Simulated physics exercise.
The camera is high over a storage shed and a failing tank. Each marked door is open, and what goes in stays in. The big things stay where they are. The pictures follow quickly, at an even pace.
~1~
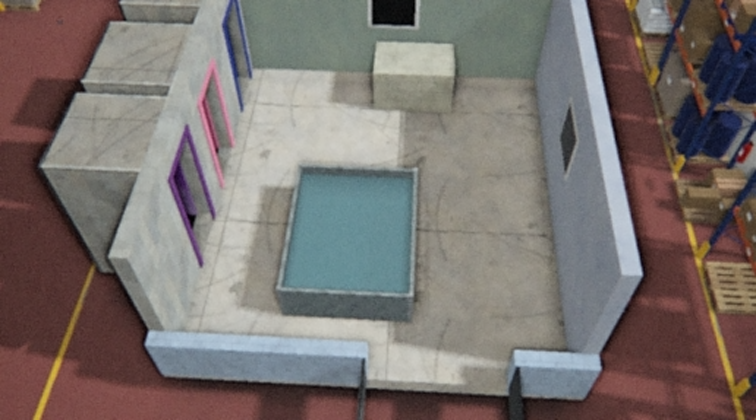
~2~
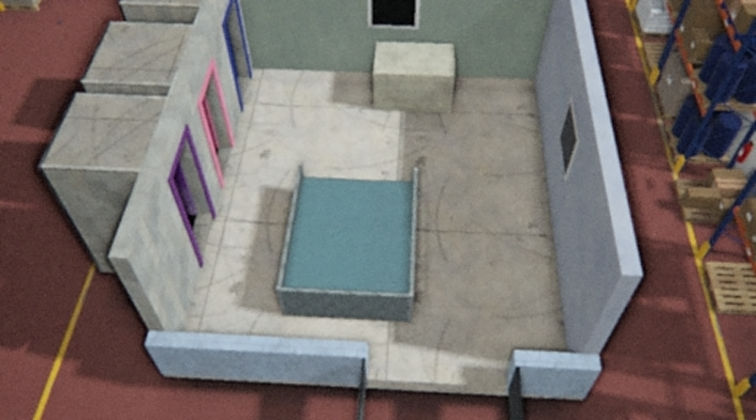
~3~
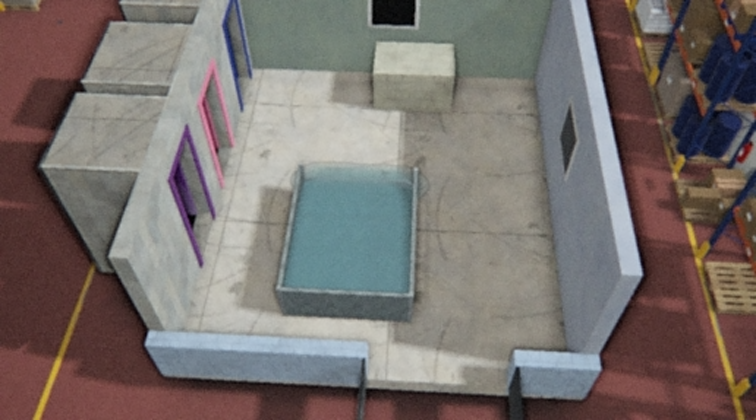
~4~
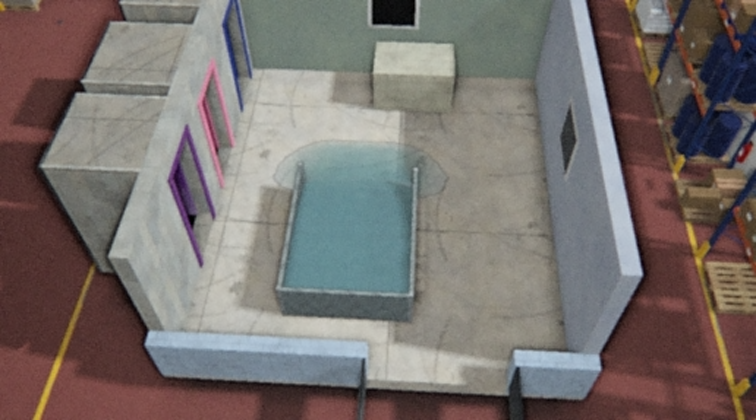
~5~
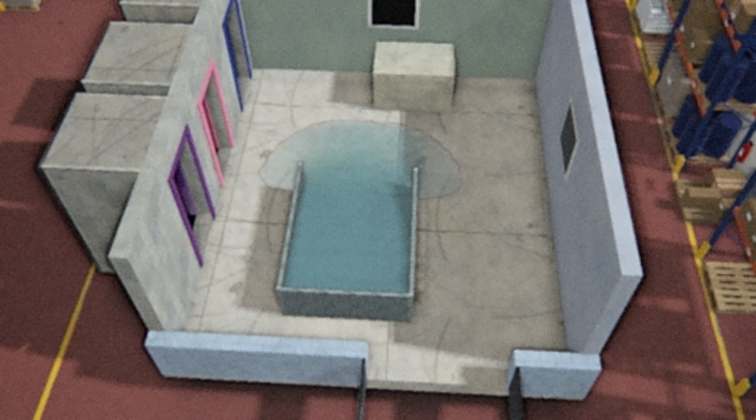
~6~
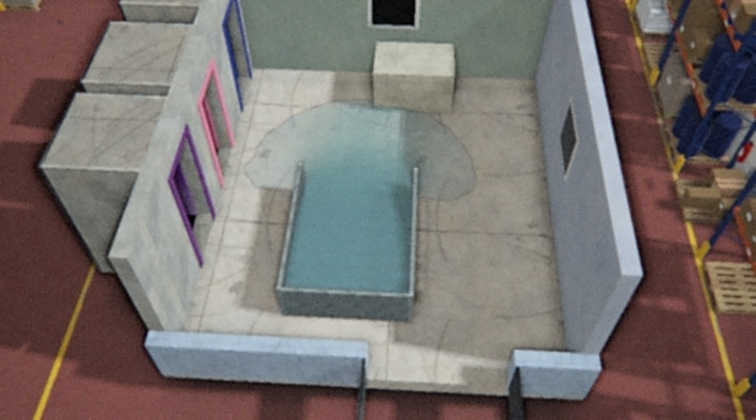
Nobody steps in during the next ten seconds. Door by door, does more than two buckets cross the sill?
In the end: The purple door admits no more than that; the blue door lets in a lot; the pink door lets in a lot.
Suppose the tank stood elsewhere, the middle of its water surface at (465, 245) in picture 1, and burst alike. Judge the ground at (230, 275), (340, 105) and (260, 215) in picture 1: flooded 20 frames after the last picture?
In turn: Not flooded, wet, clear.
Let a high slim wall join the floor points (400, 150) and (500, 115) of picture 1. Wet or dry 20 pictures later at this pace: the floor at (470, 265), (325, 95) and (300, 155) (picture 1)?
One after the other: No water, covered, under water.
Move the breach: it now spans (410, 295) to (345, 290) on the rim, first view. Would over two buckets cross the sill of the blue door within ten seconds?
Then: Blue stays under.
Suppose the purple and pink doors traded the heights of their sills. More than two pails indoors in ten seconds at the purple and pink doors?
In short: The purple one holds; the pink one holds.
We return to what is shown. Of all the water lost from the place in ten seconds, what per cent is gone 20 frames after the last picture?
I make it 20 per cent.
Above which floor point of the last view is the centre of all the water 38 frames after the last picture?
Close to (382, 168).
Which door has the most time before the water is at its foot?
It is the one in purple.
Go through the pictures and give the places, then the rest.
In the first frame, still water in the open tank at (352, 228).
In the second frame, water pours out on the open tank's far side and has run to a hidden place.
In the third frame, water pours out on the open tank's far side and has run to (296, 178).
In the fourth frame, the front is at (289, 161), out from the gap on the open tank's far side.
In the fifth frame, water pours out on the open tank's far side and has run to (314, 128).
In the sixth frame, water pours out on the open tank's far side and has run to (338, 103).
A moment on, water covers 40 % of the floor; the purple door not reached, the blue door wet at the sill, nothing in, the pink door wet at the sill, nothing in.
Next, water covers 45 % of the floor; the purple door not reached, the blue door under two buckets in, the pink door wet at the sill, nothing in.
Then, water covers 50 % of the floor; the purple door not reached, the blue door far over two buckets in, the pink door under two buckets in.
Later, water covers 95 % of the floor; the purple door wet at the sill, nothing in, the blue door far over two buckets in, the pink door over two buckets in.
In the end, water covers 100 % of the floor; the purple door wet at the sill, nothing in, the blue door far over two buckets in, the pink door over two buckets in.
